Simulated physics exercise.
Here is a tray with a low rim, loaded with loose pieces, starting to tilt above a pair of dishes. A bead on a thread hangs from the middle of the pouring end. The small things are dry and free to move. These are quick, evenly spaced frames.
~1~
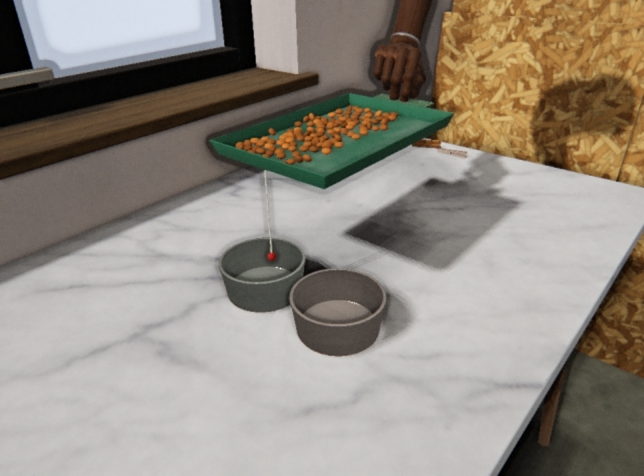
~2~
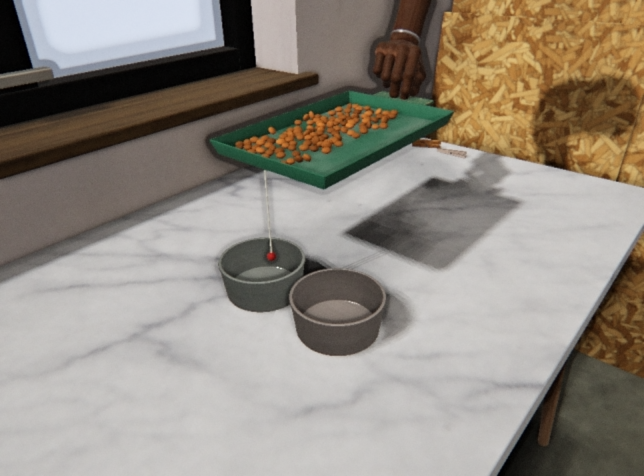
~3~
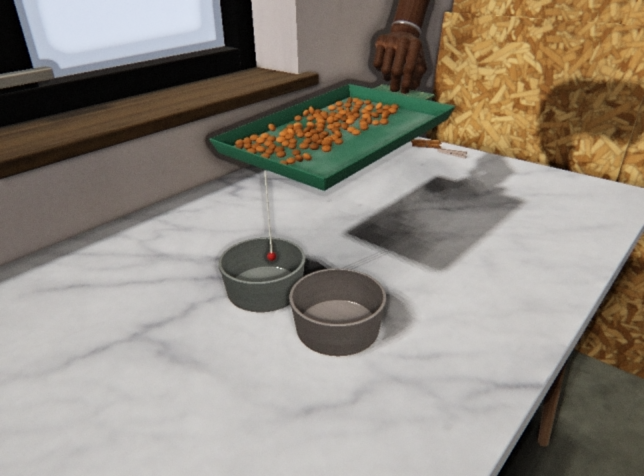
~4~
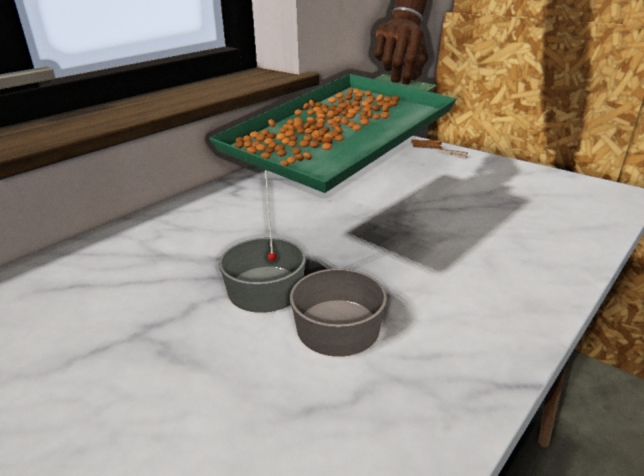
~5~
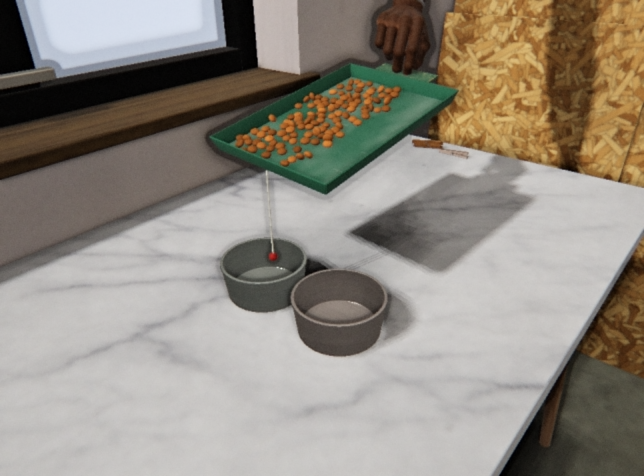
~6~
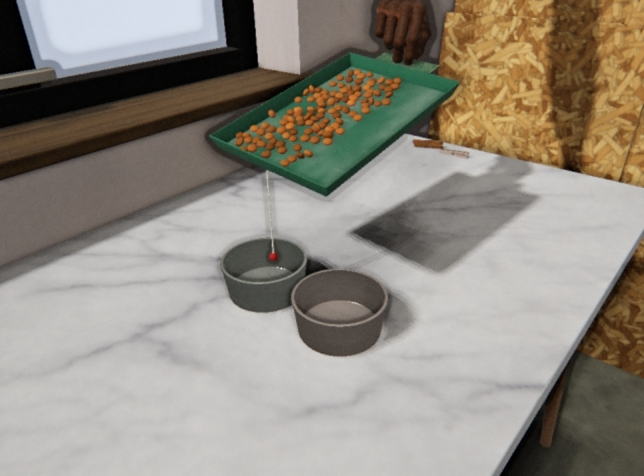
The video shows a dark-skinned hand holding a green tray of small orange-brown pieces above two grey dishes on a marble-patterned table, then slowly raising the far end so the tray tilts slightly toward its lower right corner.
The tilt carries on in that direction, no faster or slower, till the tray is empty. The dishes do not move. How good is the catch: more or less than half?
In the dishes lies more than half of it.
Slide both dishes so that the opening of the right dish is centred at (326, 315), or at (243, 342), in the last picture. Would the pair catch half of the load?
At the first place over half, at the second below a half.
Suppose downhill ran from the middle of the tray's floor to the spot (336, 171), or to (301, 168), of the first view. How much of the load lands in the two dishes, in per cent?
Roughly 90 per cent, and 50 per cent.
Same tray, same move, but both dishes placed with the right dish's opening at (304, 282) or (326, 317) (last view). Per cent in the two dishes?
In turn 70 and 90 in a hundred.
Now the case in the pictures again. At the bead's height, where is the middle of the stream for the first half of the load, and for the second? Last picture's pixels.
Around (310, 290) and then (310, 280).
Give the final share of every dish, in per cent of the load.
The left dish has 0 per cent, the right dish has 80.
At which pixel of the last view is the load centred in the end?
Roughly at (325, 327).
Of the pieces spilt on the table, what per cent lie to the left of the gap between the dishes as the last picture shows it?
It comes to 90 per cent or so.
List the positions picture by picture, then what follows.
In the first frame, corners of the pouring end (217, 140) and (324, 173), level; middle of the load (321, 132), bits of cat kibble; left dish (232, 290); right dish (308, 332); bead on its thread (272, 257).
In the second frame, corners of the pouring end (217, 139) and (324, 173), level; middle of the load (321, 130).
In the third frame, corners of the pouring end (217, 138) and (324, 175), tipped barely, lowest at the right corner; middle of the load (321, 127).
In the fourth frame, corners of the pouring end (217, 137) and (324, 178), tipped a little, lowest at the right corner; middle of the load (321, 122).
In the fifth frame, corners of the pouring end (217, 136) and (325, 180), tipped a little, lowest at the right corner; middle of the load (322, 117).
In the sixth frame, corners of the pouring end (217, 135) and (325, 182), tipped a little, lowest at the right corner; middle of the load (322, 112); left dish (234, 290); right dish (309, 332).
Just after the last frame, tray tipped steeply; almost all on the tray; about a tenth in the air.
A moment on, tray tipped right over; roughly a third on the tray; roughly a third in the right dish; about a tenth outside both; roughly a quarter in the air.
Further on, tray tipped past a quarter turn; the larger part in the right dish; just a few in the left dish; roughly a quarter outside both.
When it is over, tray tipped past a quarter turn; the larger part in the right dish; just a few in the left dish; roughly a quarter outside both.
